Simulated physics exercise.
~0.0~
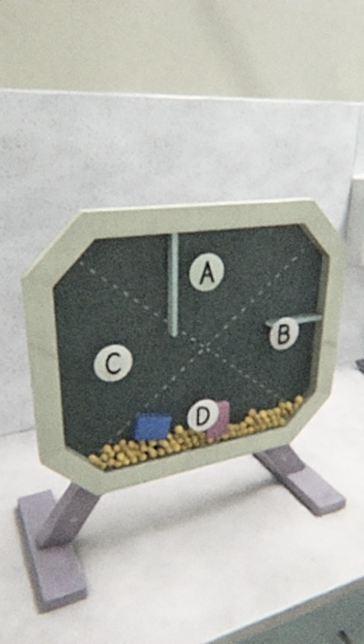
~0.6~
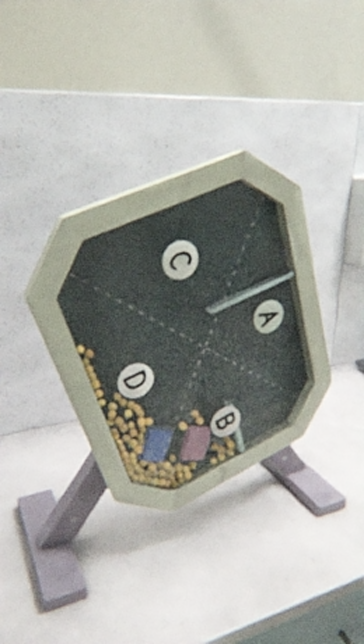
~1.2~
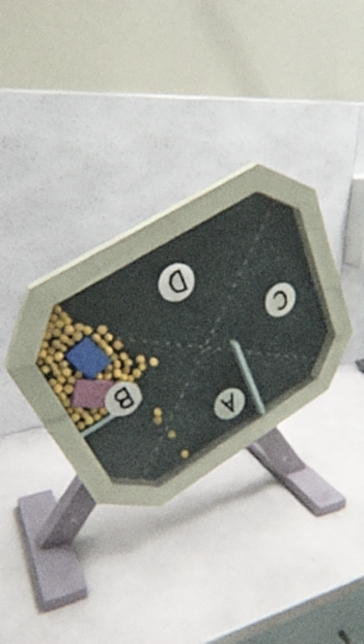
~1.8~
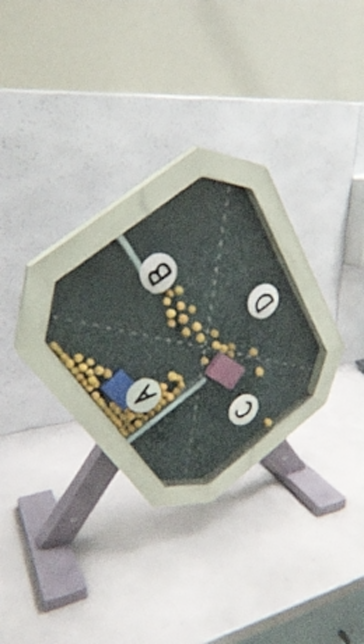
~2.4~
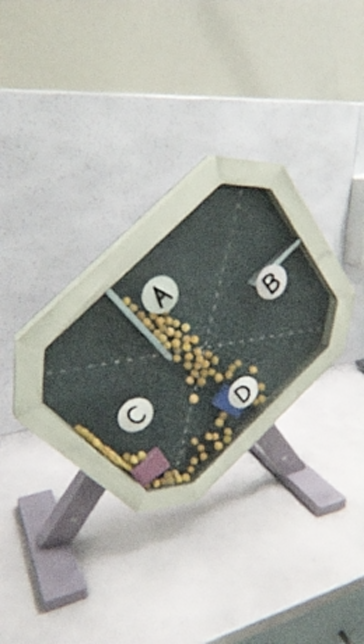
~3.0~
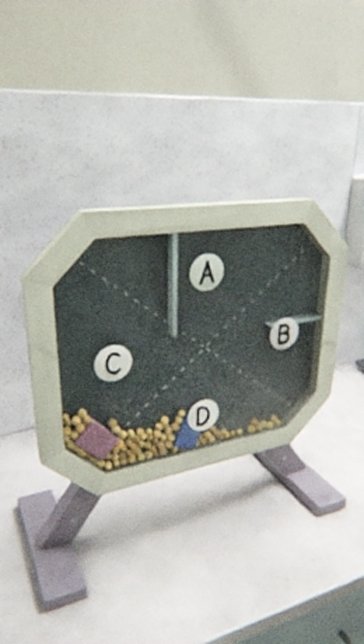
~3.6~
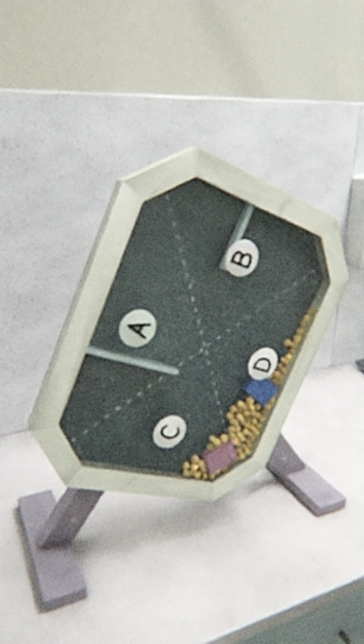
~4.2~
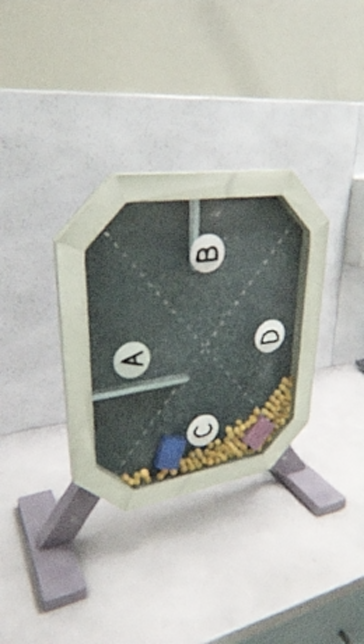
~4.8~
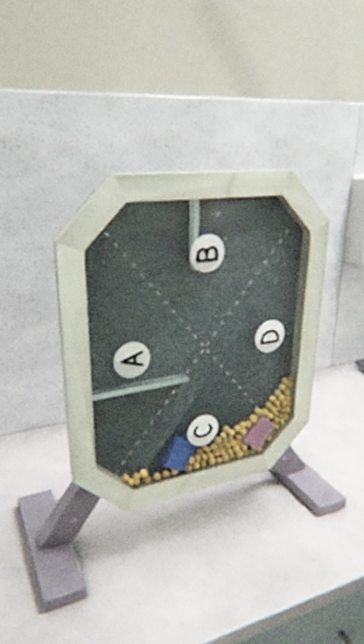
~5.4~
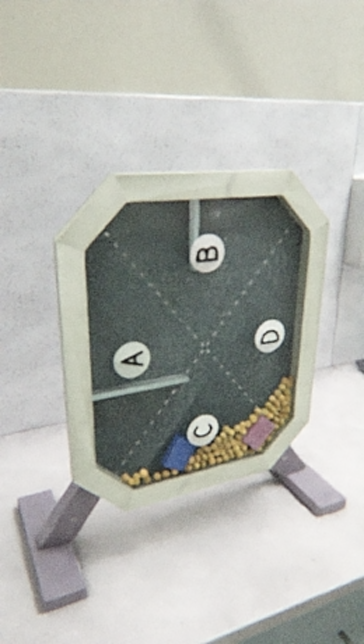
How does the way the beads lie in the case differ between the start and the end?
At the start the beads lie along the bottom of the case in the wedge marked D. At the end they still lie low in the case, but mostly in the wedge marked C, banked up toward the right side into D.
